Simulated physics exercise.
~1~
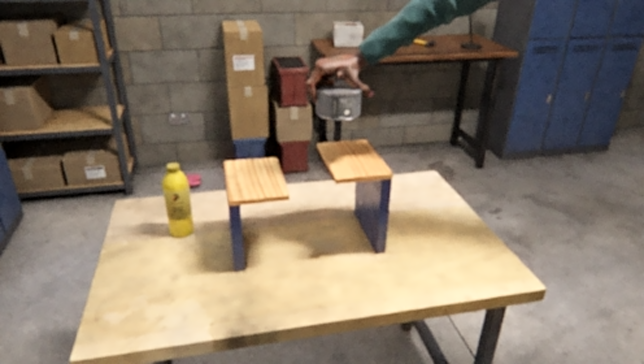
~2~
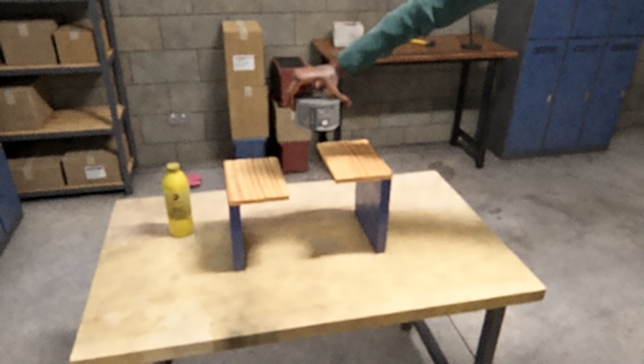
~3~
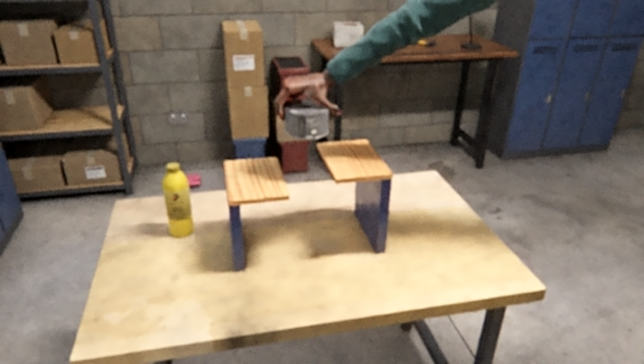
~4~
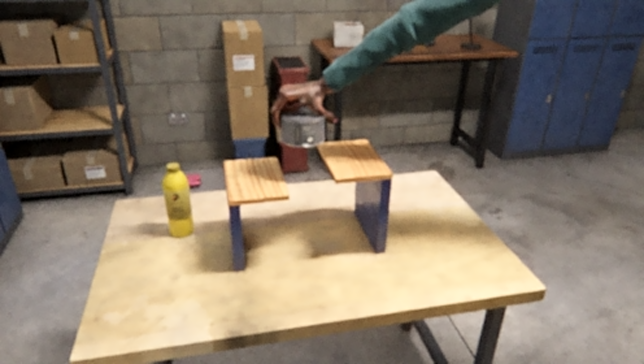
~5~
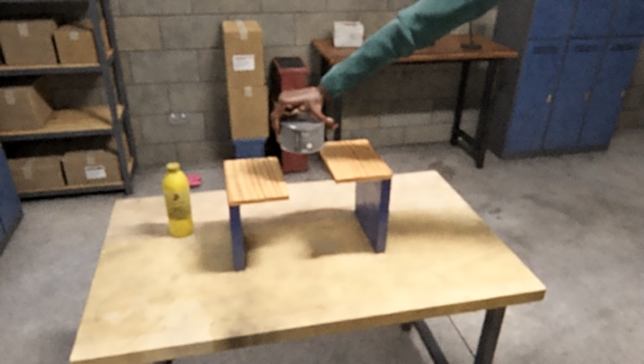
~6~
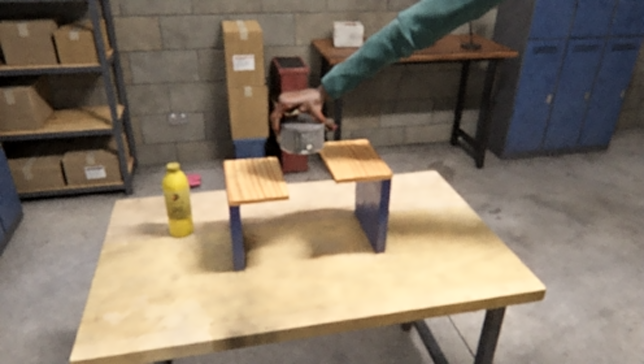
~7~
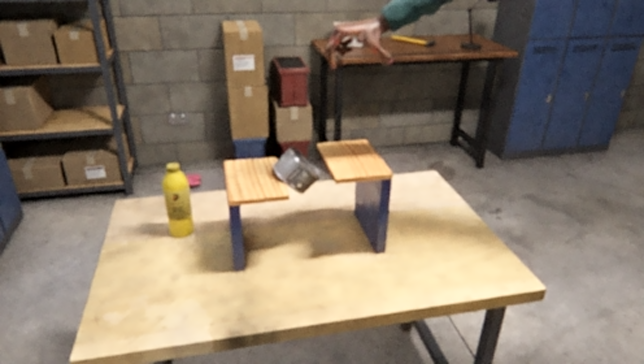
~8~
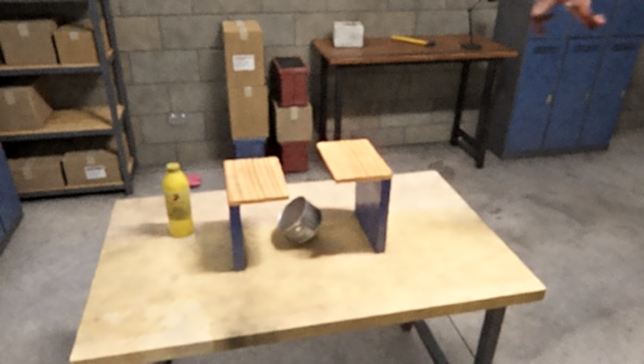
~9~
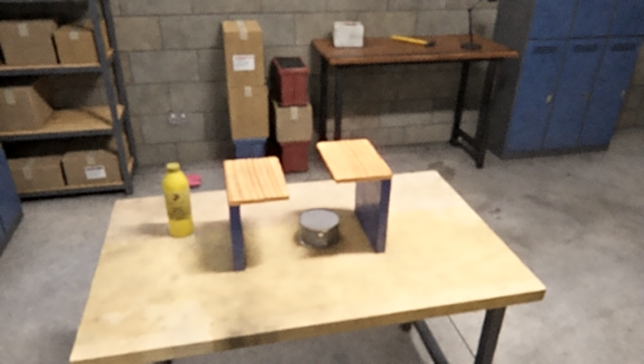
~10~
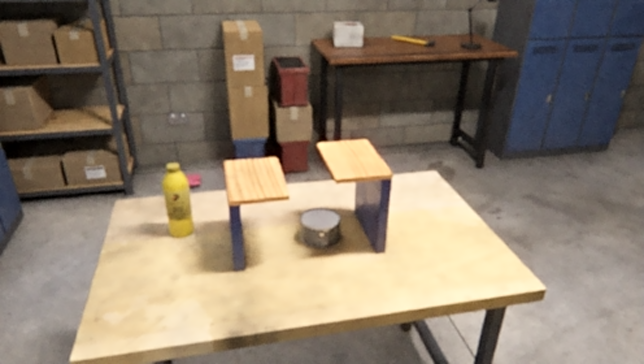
A hand lowers a grey tub and releases it through the gap onto the table.
